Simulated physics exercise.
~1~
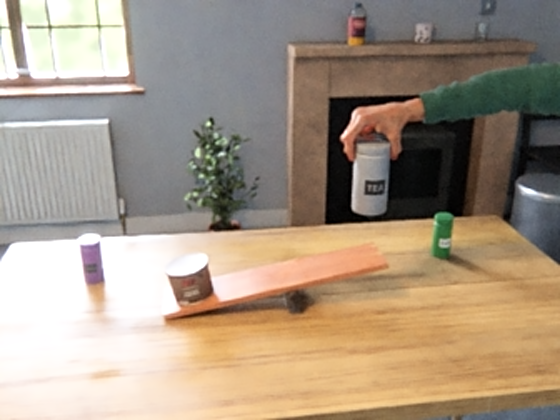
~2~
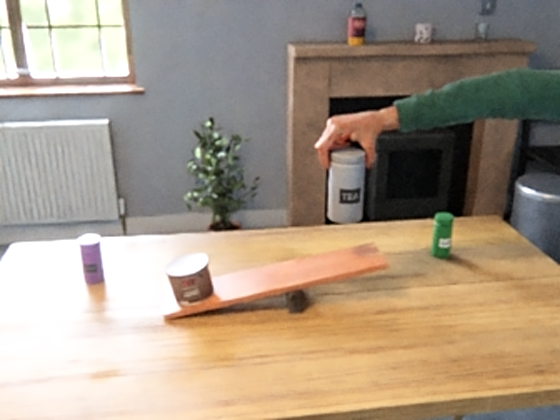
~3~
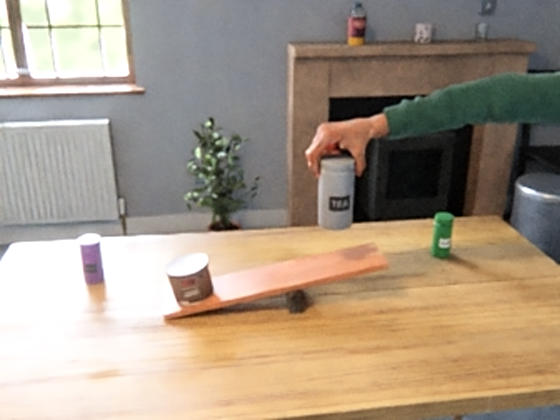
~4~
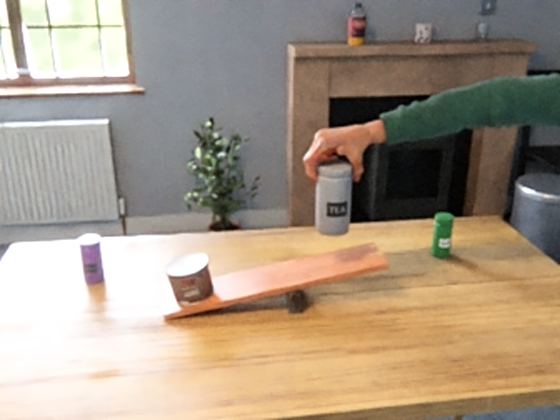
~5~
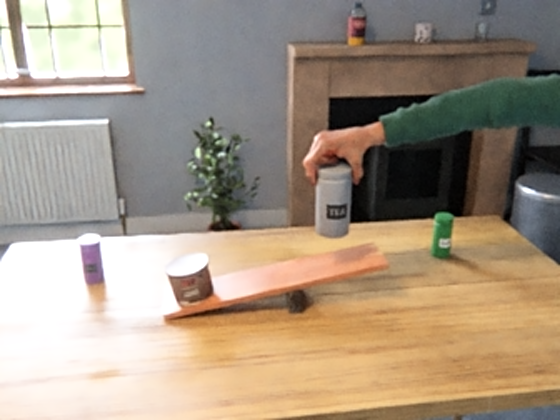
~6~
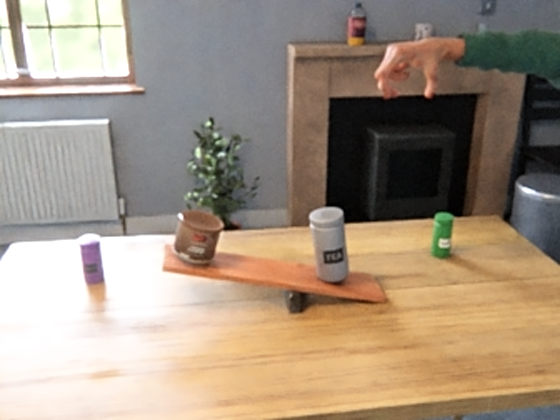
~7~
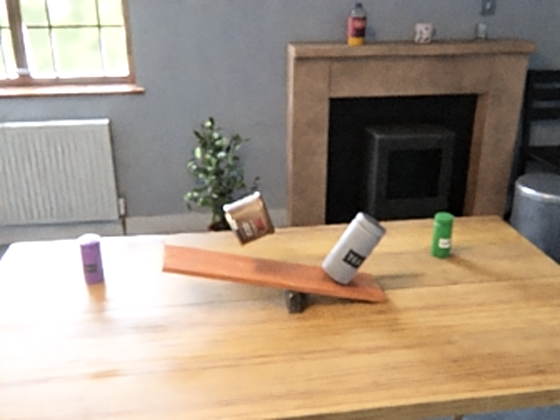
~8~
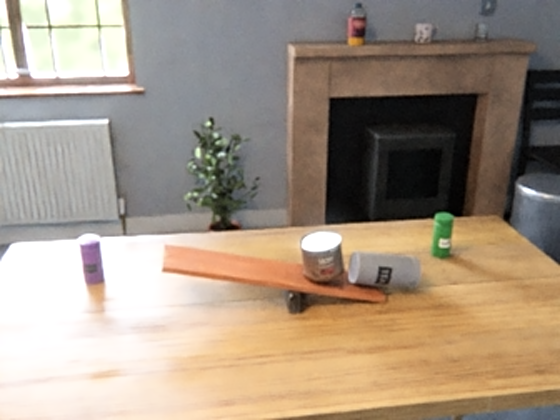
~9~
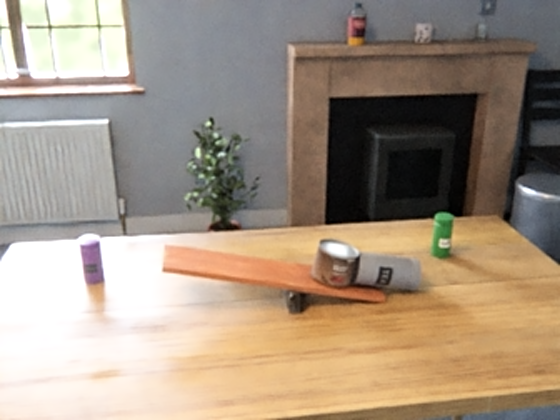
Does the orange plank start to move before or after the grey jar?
The orange plank starts to move after the grey jar, which the hand is already moving while the plank is still at rest.
